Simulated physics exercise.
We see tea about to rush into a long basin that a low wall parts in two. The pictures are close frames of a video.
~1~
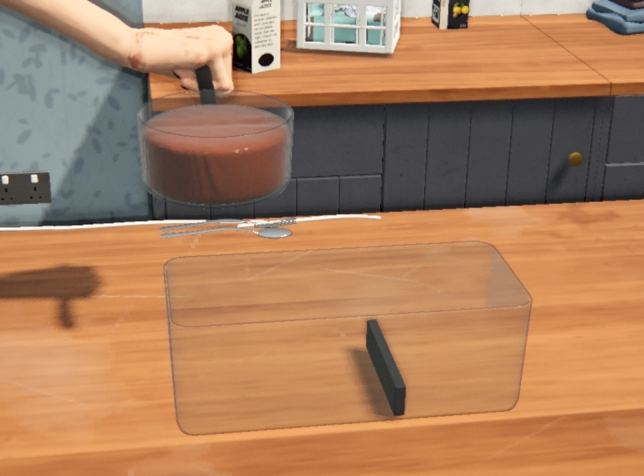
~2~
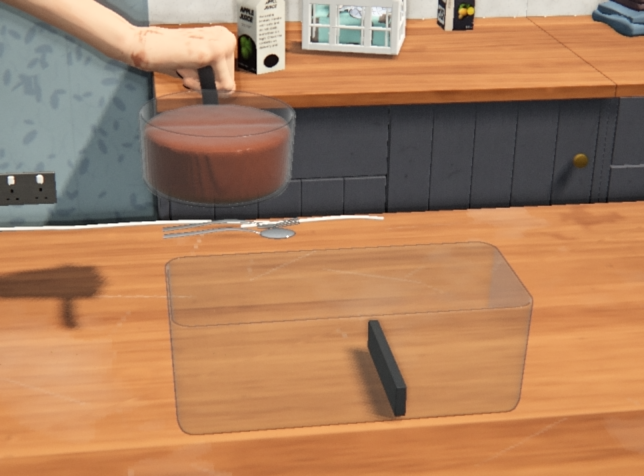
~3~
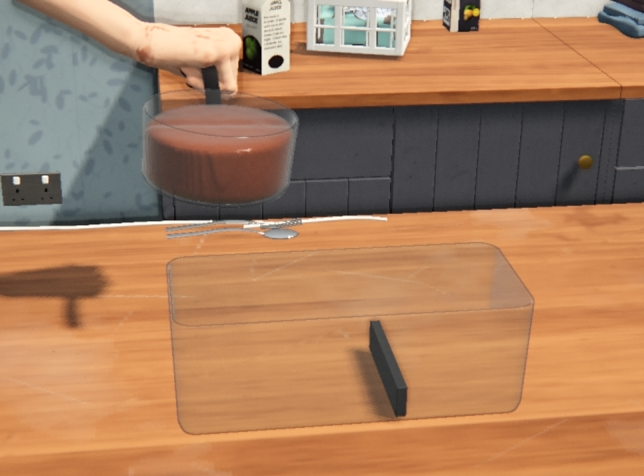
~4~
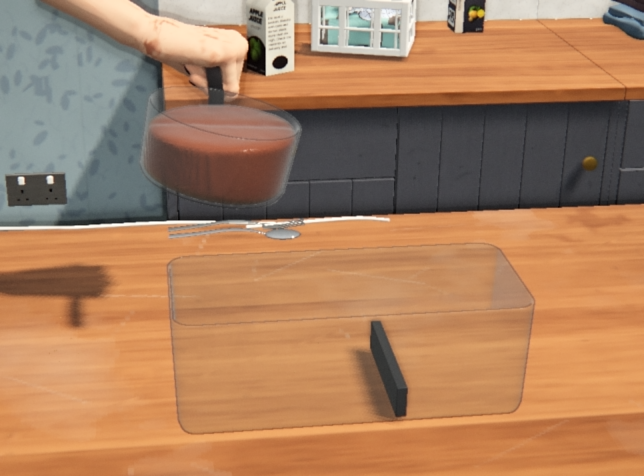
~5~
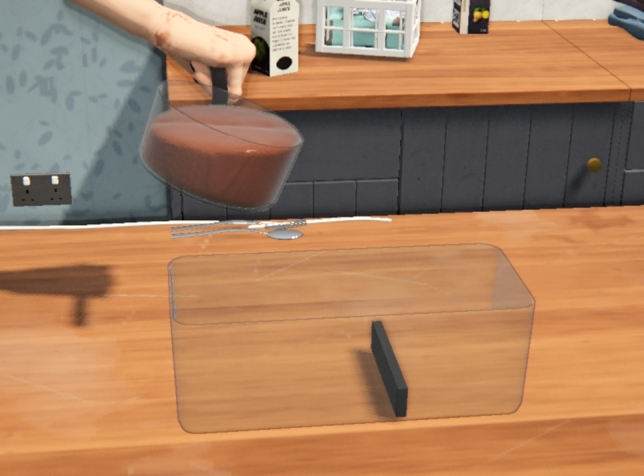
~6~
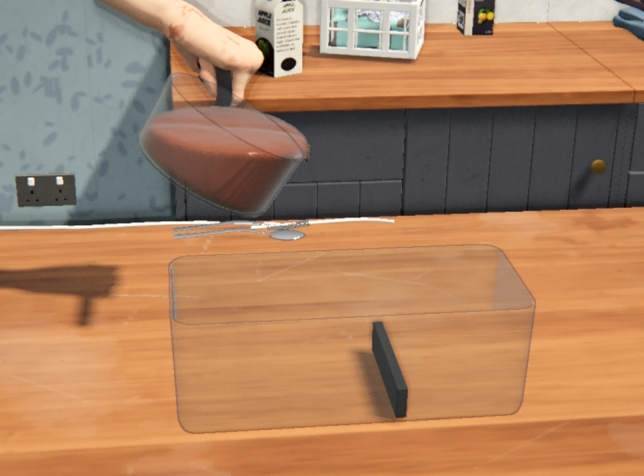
At the start, a hand holds a clear round pot of reddish-brown liquid level above a wooden counter, behind an empty, see-through long basin with a low dark wall inside. The hand then tilts the pot to the right, slightly at first and then more steeply, its right rim dipping lower.
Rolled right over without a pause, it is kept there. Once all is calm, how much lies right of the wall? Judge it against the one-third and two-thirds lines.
It ends up below the one-third line.
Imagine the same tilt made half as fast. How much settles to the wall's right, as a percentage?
Result: Roughly 20 %.
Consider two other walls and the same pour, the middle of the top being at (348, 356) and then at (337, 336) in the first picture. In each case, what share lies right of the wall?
50 %, then 60 %.
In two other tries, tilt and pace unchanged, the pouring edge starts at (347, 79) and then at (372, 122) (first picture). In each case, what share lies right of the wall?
Roughly 55 % and 65 %.
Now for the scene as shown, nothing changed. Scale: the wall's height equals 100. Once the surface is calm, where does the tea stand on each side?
The left side ends up close to 60, the right side close to 20.
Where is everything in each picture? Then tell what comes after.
In the first picture, it leans 0°; its right rim is at (291, 112); the tea meets the walls at (140, 128) and (288, 122); the long basin's rim runs from (167, 293) to (512, 273); the wall's top is at (385, 353).
In the second picture, it leans 1°; its right rim is at (293, 114); the tea meets the walls at (142, 127) and (289, 123).
In the third picture, it leans 6°; its right rim is at (296, 119); the tea meets the walls at (145, 125) and (292, 124).
In the fourth picture, it leans 12°; its right rim is at (299, 127); the tea meets the walls at (147, 124) and (295, 126).
In the fifth picture, it leans 21°; its right rim is at (301, 139); the tea meets the walls at (147, 125) and (301, 130).
In the sixth picture, it leans 32°; its right rim is at (300, 153); the tea meets the walls at (143, 124) and (300, 143); 4 per cent is over the edge.
A moment on, the saucepan is tipped on its side and 28 per cent is still to pour, 25 is left of the wall and 0 right of it.
Next, the saucepan is tipped right over and 7 per cent is still to pour, 80 is left of the wall and 5 right of it.
Then the saucepan is tipped right over and 1 per cent is still to pour, 81 is left of the wall and 12 right of it.
Later the saucepan is tipped right over and 0 per cent is still to pour, 82 is left of the wall and 14 right of it.
In the end 82 per cent lies left of the wall, 15 right of it and 3 outside.
